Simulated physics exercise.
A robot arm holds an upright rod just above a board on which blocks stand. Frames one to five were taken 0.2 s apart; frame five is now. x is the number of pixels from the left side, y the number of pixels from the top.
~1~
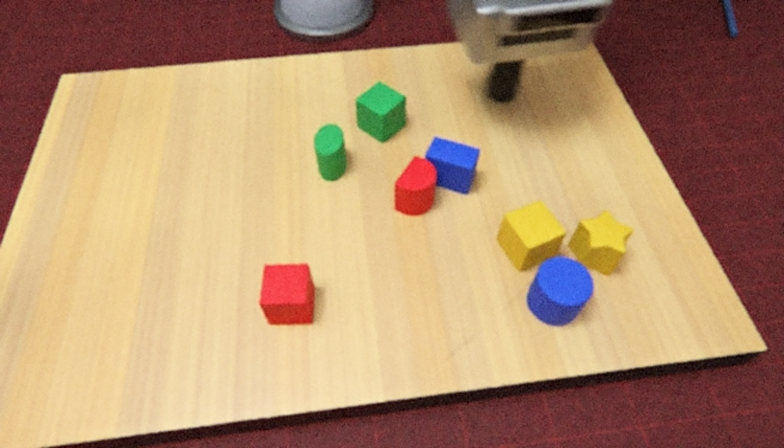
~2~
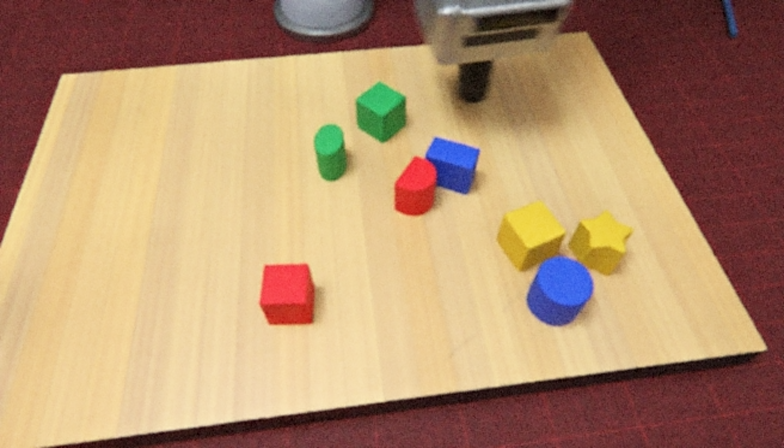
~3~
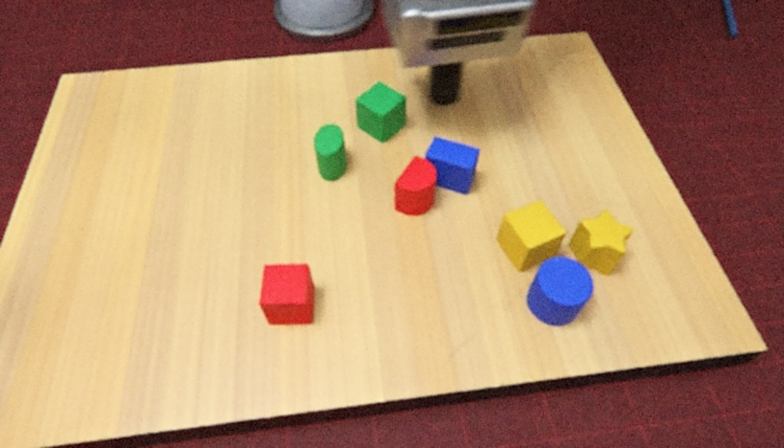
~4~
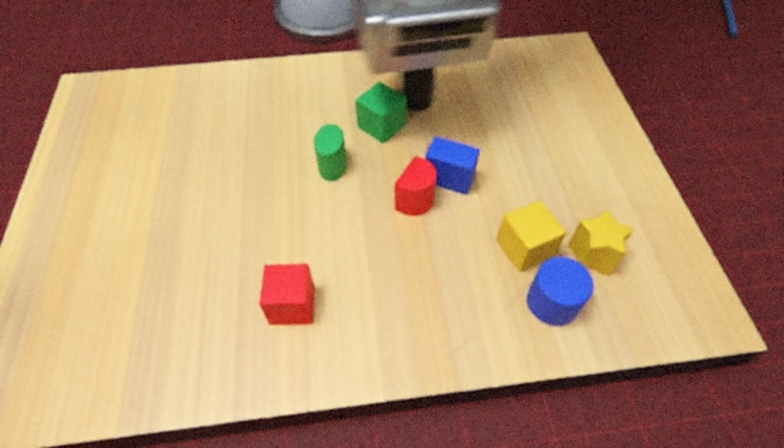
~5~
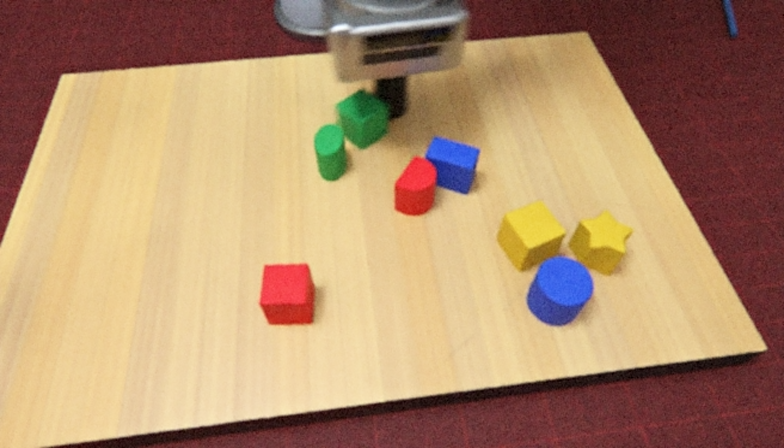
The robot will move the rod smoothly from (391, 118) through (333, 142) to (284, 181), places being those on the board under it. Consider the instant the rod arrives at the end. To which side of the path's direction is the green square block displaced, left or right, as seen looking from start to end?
Facing from start to end, it will go to the right.
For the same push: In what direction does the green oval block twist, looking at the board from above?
From above, counter-clockwise.
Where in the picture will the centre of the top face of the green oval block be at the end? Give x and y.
If I read the scene right, the answer is (297, 173).
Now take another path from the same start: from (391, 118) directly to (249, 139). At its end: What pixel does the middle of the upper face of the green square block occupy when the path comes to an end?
The green square block ends near (292, 129).
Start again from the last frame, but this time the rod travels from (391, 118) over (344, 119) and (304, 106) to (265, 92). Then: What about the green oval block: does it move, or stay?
At the moment the path ends, the green oval block no longer stands where it did.
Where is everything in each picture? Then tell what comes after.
Rod tip (501, 93); block tops, green oval block (329, 138); green square block (381, 97); blue rectangle (453, 151), in the first frame.
Rod (472, 94); blocks unchanged, in the second frame.
Rod (444, 96); blocks unchanged, in the third frame.
Rod (417, 102); blocks unchanged, in the fourth frame.
Rod (391, 109); green oval block (329, 138); green square block (361, 104); blue rectangle (453, 151), in the fifth frame.
The first path, step by step. One third of the way, rod (351, 126); green oval block (309, 154), turned 45° anticlockwise; green square block (317, 122).
Two thirds of the way, rod (311, 144); green oval block (300, 162), turned 80° anticlockwise; green square block (272, 139).
At the end, rod (282, 172); green oval block (297, 173), turned 130° anticlockwise; green square block (235, 158), turned 45° clockwise; blue rectangle in place.
